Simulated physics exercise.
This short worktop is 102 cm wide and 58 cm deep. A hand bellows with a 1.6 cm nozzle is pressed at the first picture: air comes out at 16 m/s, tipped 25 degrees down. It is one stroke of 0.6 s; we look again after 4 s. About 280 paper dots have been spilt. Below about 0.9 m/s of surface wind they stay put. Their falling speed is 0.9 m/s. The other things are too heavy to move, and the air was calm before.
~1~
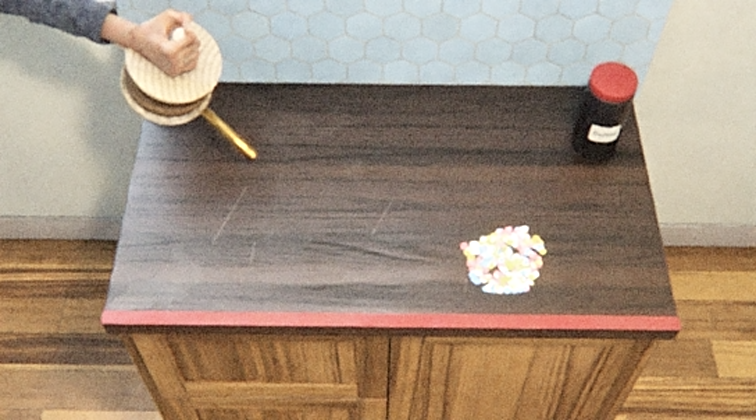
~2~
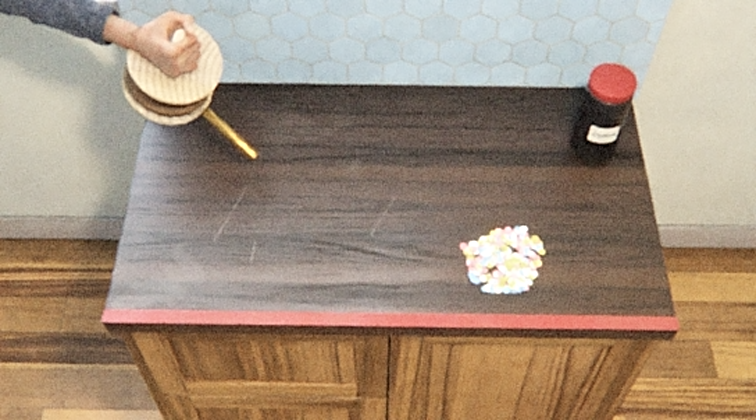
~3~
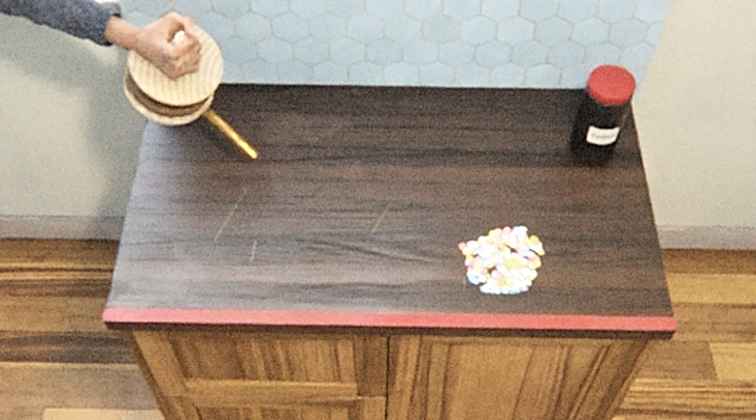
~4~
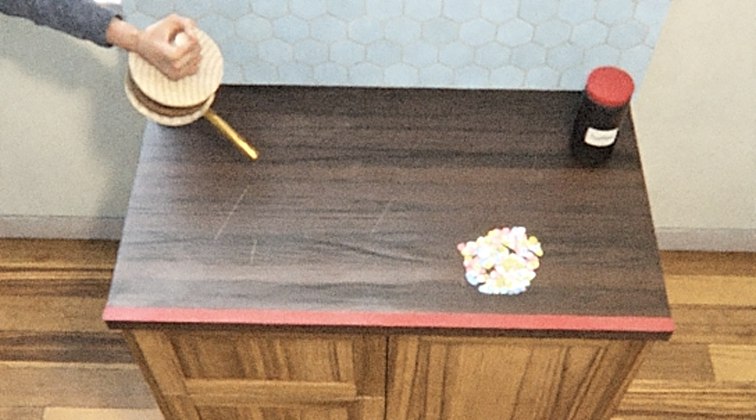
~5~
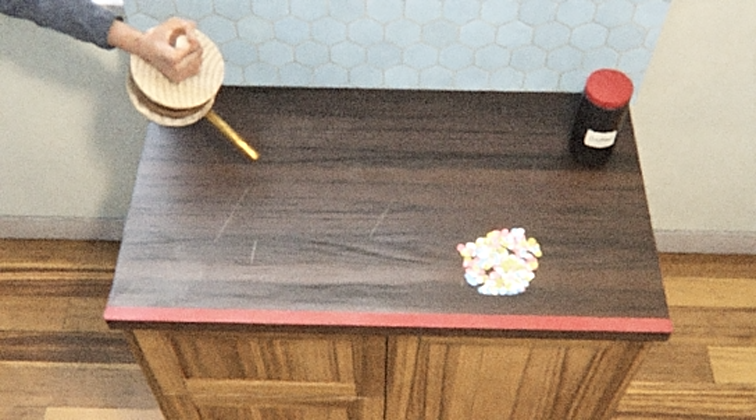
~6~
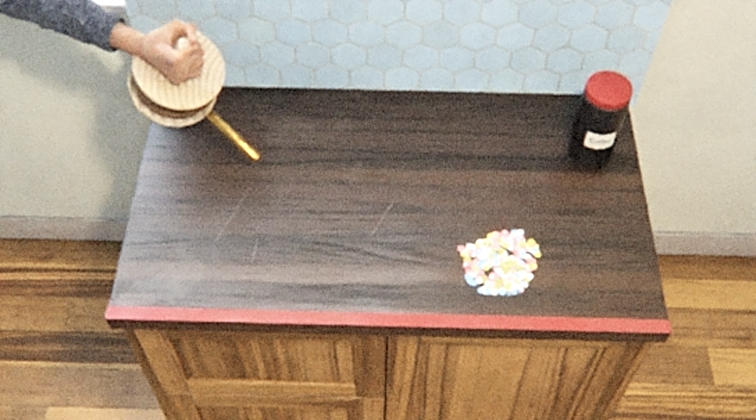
On a short dark wooden worktop with a red front edge, a hand rests on a round, pale, ribbed bellows with a gold nozzle at the back left. A loose heap of pastel paper dots lies near the front right, below a dark red-lidded jar, and nothing visibly stirs throughout.
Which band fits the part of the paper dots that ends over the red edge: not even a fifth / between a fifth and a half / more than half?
Of the paper dots, between a fifth and a half end over the red edge.
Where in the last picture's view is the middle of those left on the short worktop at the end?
At about (637, 273).
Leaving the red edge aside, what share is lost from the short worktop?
Near 50 %.
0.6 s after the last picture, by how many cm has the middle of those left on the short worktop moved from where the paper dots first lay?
About 25 cm.
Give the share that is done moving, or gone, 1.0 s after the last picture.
Near 100 %.
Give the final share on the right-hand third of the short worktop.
Some 15 per cent.
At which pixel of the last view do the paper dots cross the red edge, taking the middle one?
Near (623, 332).
Then, 0.6 s after the last picture the count stands so, 37 % are over the red edge; the middle of those left on the top is near (641, 278).
Then, 1.0 s after the last picture the count stands so, 37 % are over the red edge; the middle of those left on the top is near (637, 273).
Then, 2.0 s after the last picture the count stands so, 37 % are over the red edge; the middle of those left on the top is near (637, 273).
Then, 3.8 s after the last picture, at the end, 37 % are over the red edge; the middle of those left on the top is near (637, 273).
